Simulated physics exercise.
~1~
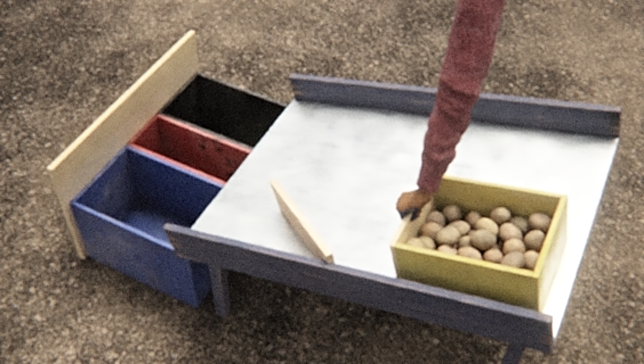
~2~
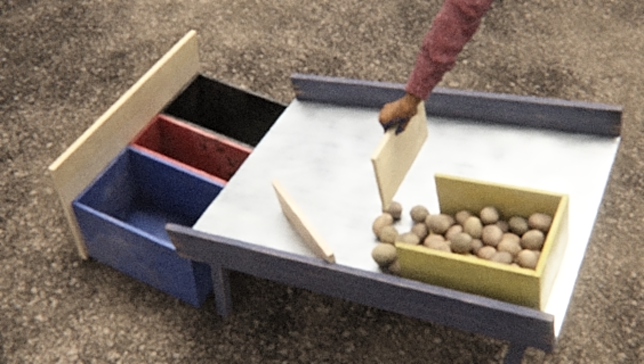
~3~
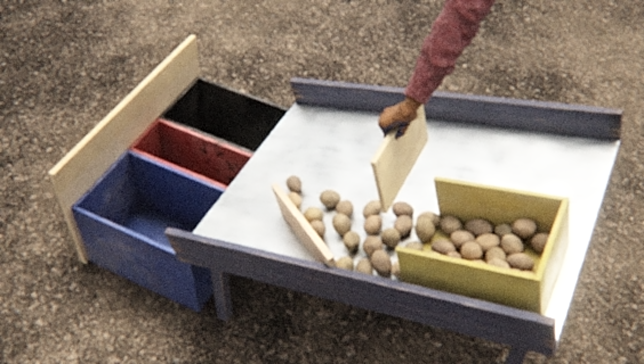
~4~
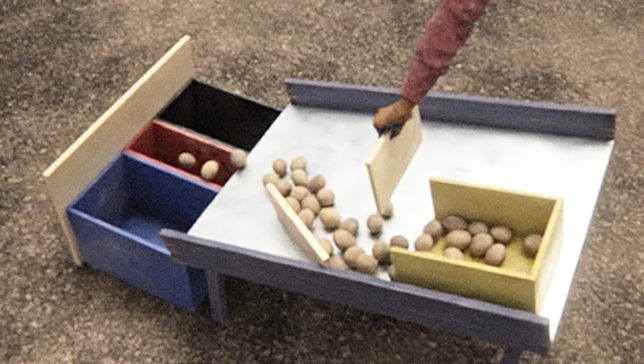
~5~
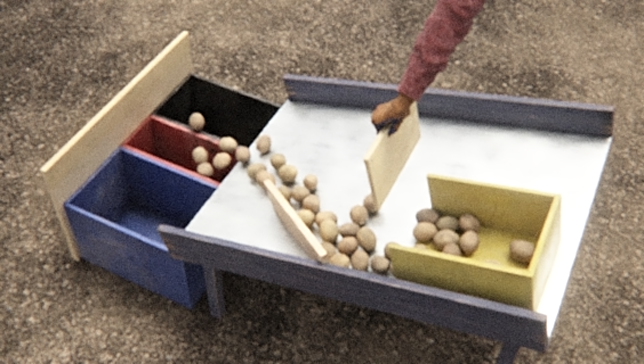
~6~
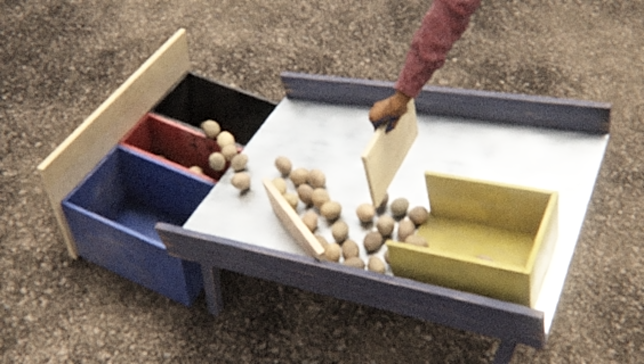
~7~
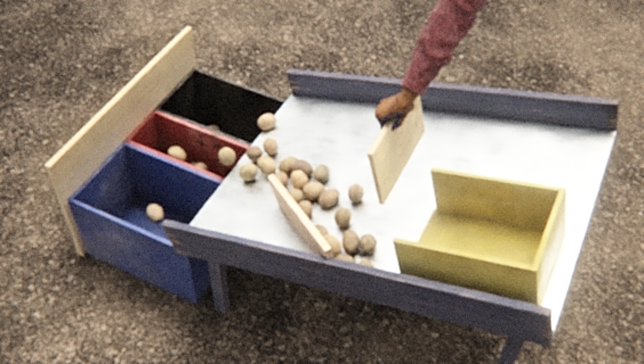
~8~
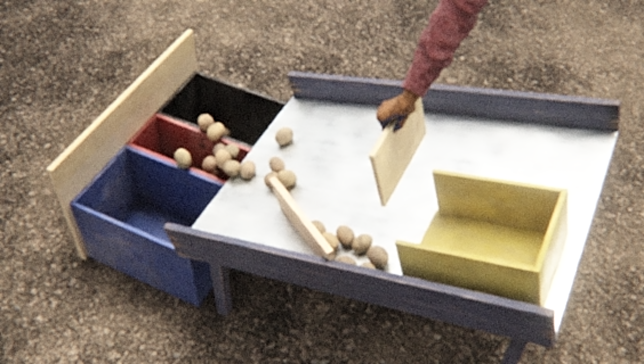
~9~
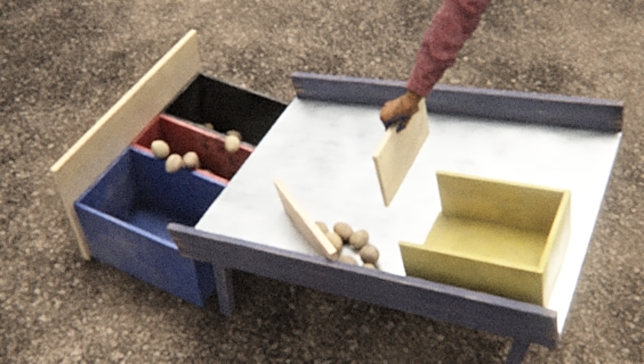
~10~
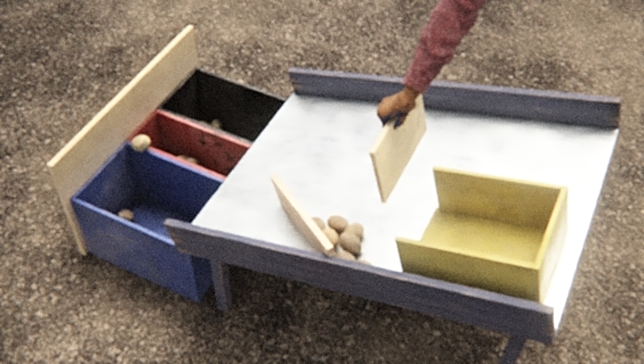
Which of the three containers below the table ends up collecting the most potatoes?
The red tub in the middle collects the most, with far fewer going into the blue bin and the black tub on either side of it.
